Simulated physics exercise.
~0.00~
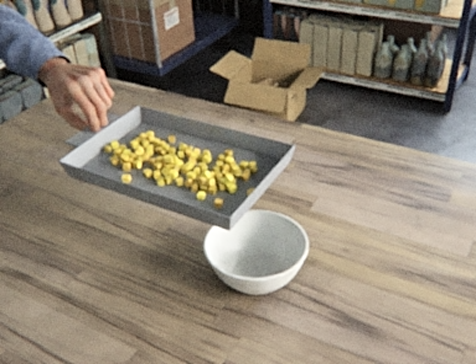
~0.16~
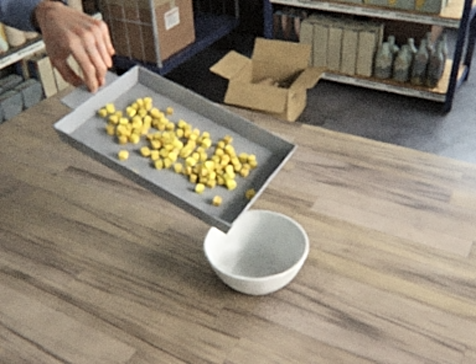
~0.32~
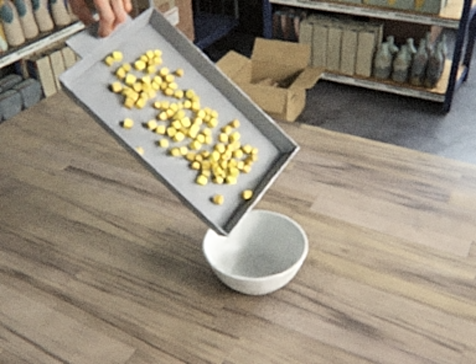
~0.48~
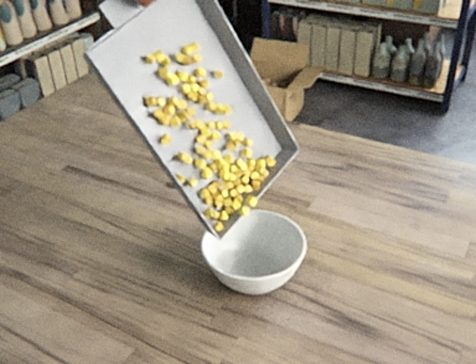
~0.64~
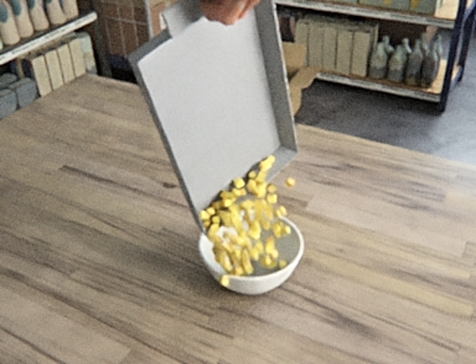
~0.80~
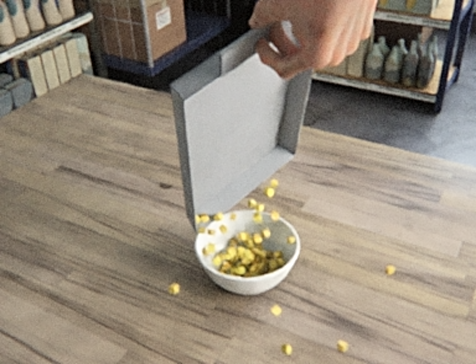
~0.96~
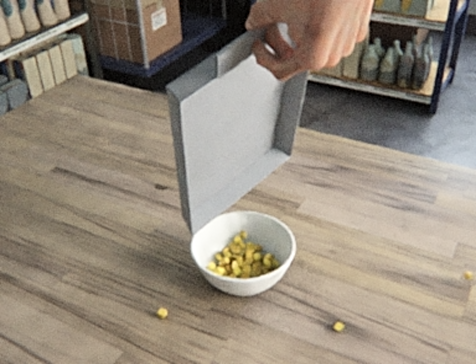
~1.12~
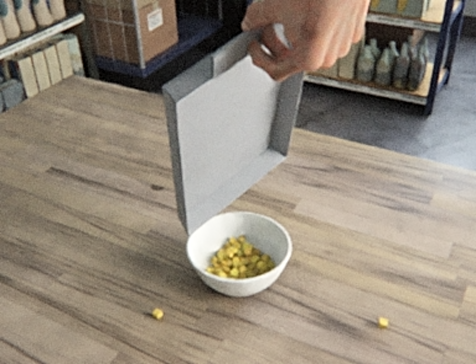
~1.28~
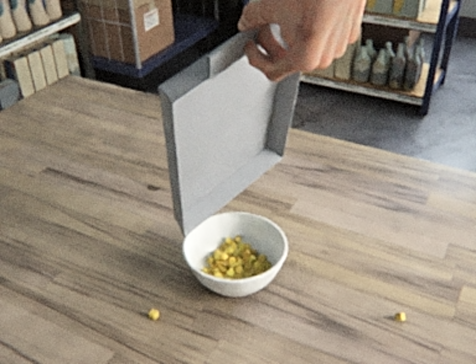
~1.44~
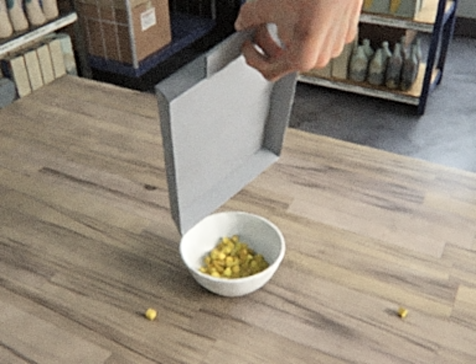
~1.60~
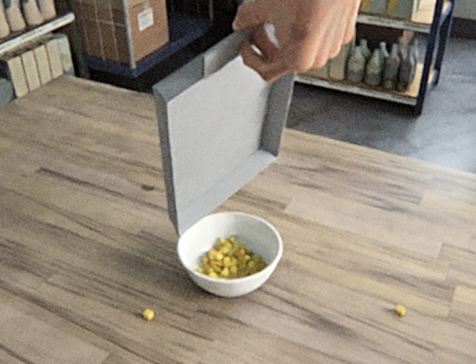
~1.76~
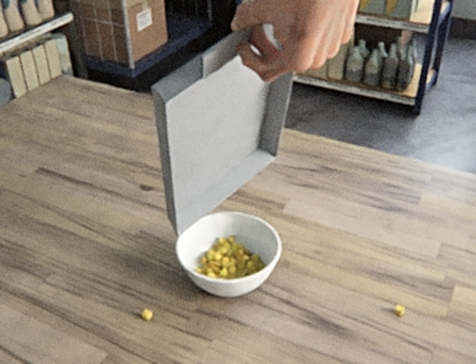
In a storeroom or workshop with stocked shelves and cardboard boxes behind, a wood-topped table is seen from above at an angle. A hand at the upper left holds a shallow grey tray of small yellow cubes above a white bowl. The hand raises and tips the tray steadily, and the cubes slide down to its lower corner, then tumble in a rush into the bowl. Several bounce across the tabletop as the tray empties, while the view shifts slightly right. Finally the tray is held still, steeply tipped, with most cubes heaped in the bowl and one lying on either side.
